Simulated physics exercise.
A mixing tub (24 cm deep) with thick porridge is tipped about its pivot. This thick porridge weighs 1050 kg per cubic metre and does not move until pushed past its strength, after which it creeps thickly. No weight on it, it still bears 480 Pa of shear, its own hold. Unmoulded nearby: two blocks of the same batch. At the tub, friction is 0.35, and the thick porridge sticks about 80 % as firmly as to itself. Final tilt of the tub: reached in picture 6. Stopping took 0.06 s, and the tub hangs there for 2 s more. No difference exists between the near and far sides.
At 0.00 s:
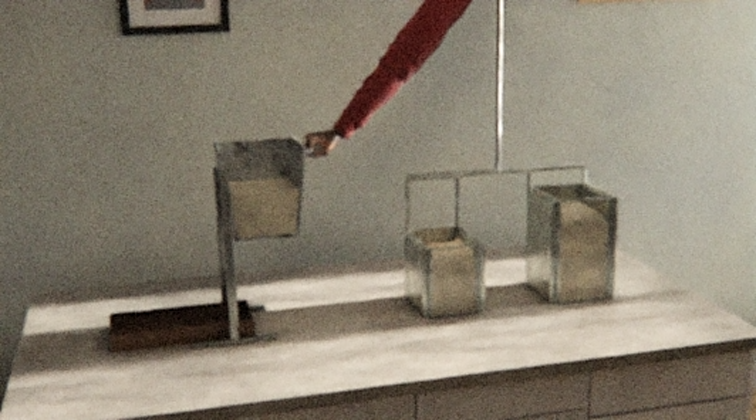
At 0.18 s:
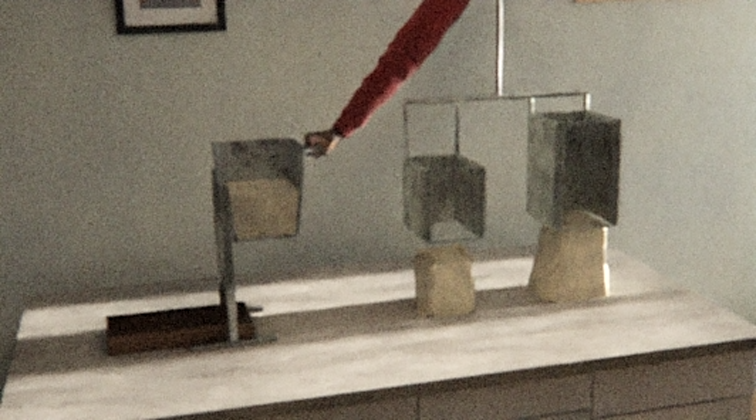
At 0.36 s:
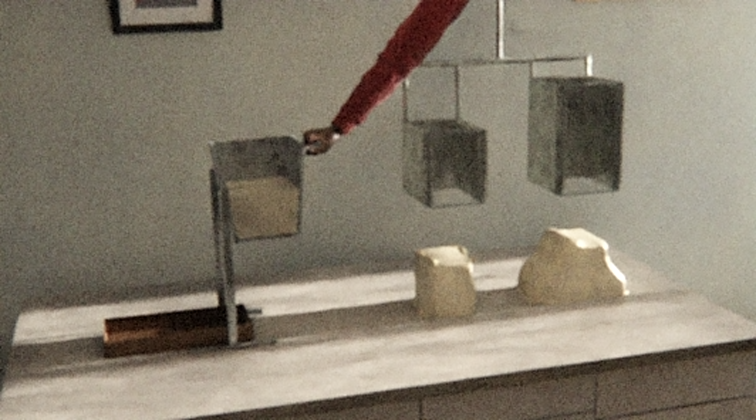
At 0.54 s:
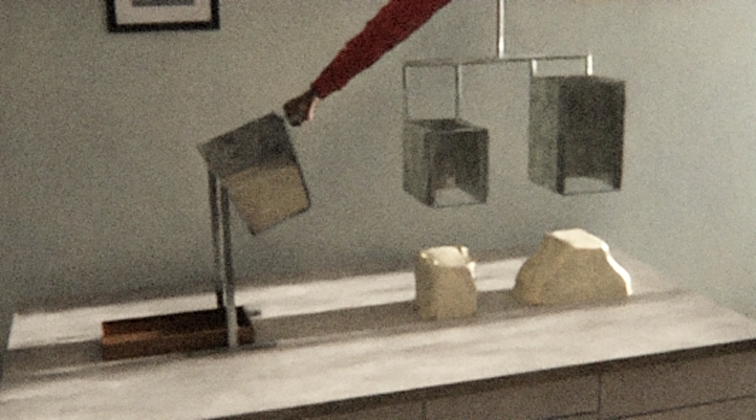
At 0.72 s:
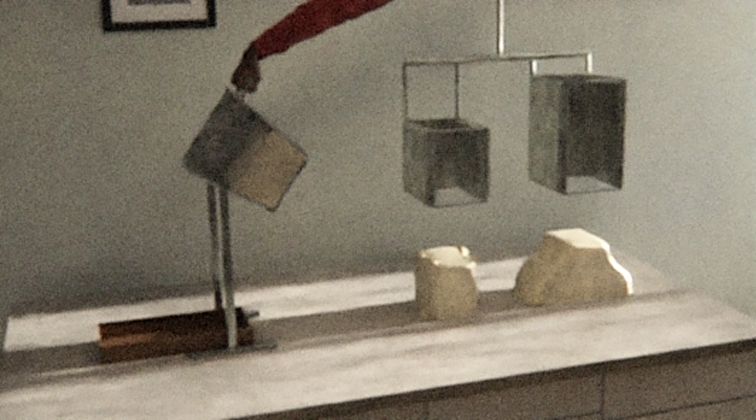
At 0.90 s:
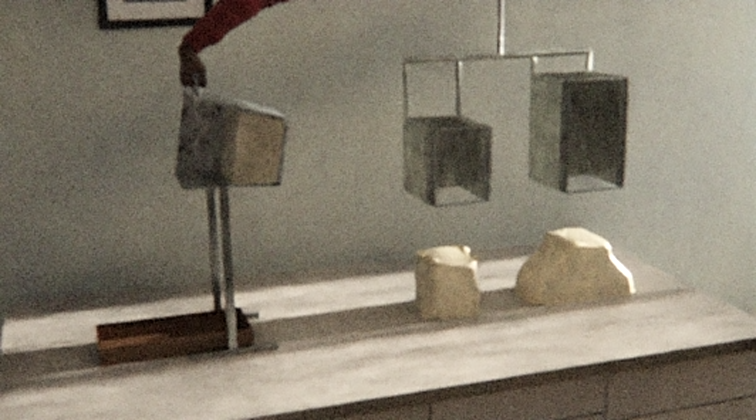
A red-sleeved arm held a tub of thick porridge while two moulds rose off pale blocks, the right one slumping wider, and then the hand turned the tub left onto its side.
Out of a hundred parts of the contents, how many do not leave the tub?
Around 100 in every hundred.
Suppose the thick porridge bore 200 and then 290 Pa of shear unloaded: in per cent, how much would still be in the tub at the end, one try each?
First 100 %, second 100 %.
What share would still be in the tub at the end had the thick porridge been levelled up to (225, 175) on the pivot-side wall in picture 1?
Roughly 100 per cent would still be in the tub at the end.
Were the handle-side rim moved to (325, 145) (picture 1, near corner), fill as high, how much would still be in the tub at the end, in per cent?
I'd put it at close to 100 per cent.
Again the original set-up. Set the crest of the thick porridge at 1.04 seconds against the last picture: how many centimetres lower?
Around 0 cm below its level in the last picture.
After 1.04 s, the tub is at 81 degrees and holds 100 %.
After 1.21 s, the tub is at 81 degrees and holds 100 %.
After 1.38 s, the tub is at 81 degrees and holds 100 %.
After 1.55 s, the tub is at 81 degrees and holds 100 %.
After 2.90 s, the tub is at 81 degrees and holds 100 %.
